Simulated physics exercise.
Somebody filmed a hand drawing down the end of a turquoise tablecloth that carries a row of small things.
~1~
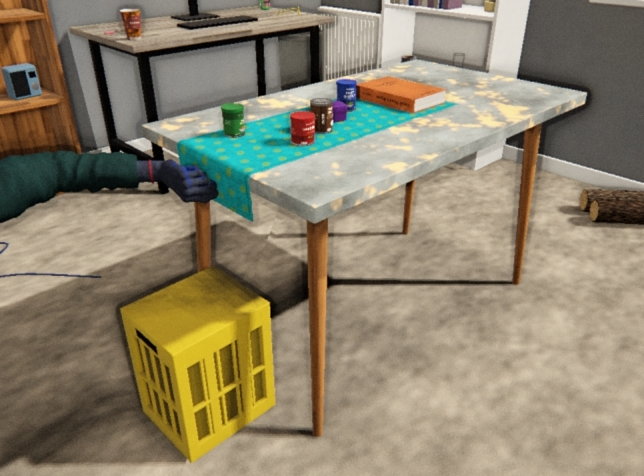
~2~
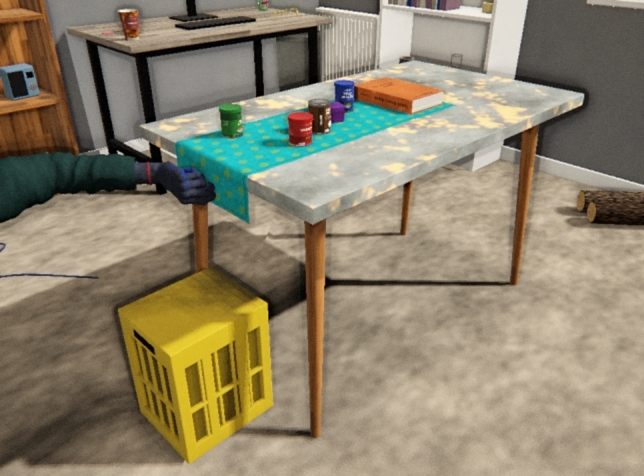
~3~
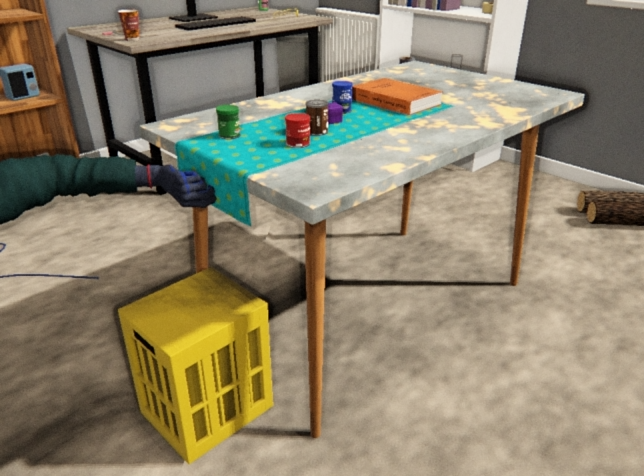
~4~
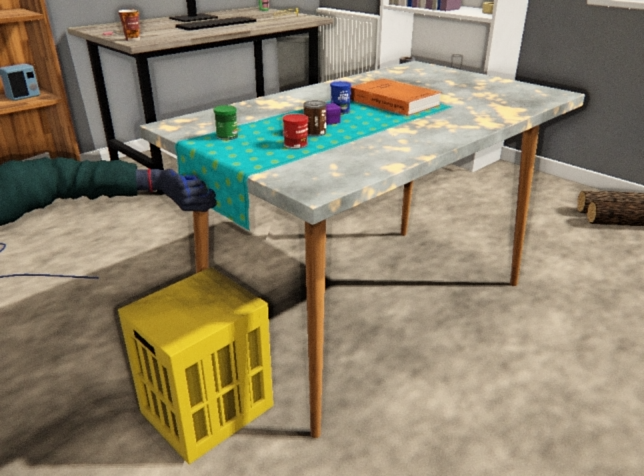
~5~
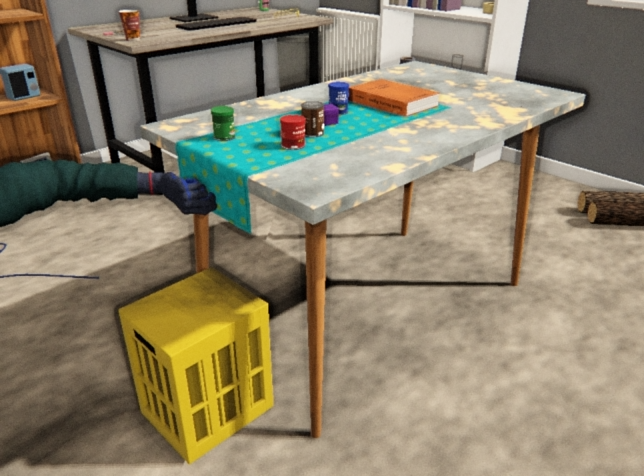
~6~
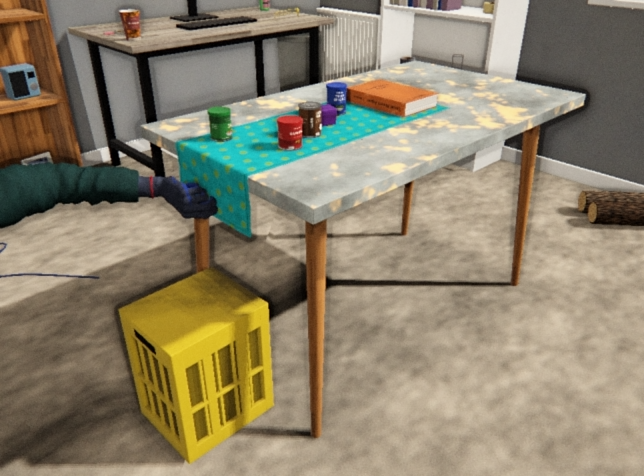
A gloved hand drew the hanging end of a turquoise tablecloth slightly downward, and the green, red, brown, blue and purple things on it shifted a little left with the cloth, above a yellow crate.
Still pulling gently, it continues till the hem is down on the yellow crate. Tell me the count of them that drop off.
The count is two.
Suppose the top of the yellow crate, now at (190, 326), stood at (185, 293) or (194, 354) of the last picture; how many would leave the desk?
Counts: 1, 3.
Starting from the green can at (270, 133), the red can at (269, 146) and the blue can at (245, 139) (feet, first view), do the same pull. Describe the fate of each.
Here's how it goes: The green can leaves the top, the red can leaves the top and the blue can leaves the top.
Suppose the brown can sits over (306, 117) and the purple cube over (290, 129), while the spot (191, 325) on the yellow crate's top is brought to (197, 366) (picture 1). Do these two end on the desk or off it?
Brown can: Off. Purple cube: Off.
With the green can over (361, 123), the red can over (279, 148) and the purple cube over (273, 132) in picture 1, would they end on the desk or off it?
The green can survives; the red can drops off; the purple cube is carried off.
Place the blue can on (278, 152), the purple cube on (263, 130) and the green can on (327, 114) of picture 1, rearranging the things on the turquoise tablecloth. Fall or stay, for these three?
My call: The blue can takes a tumble; the purple cube takes a tumble; the green can hangs on.
Soon after, hem near (217, 252); all still up.
After that, hem near (219, 278); green can gone.
And then, hem on the crate; green can and red can gone.
In the end, hem on the crate; green can and red can gone. The desk loses two.
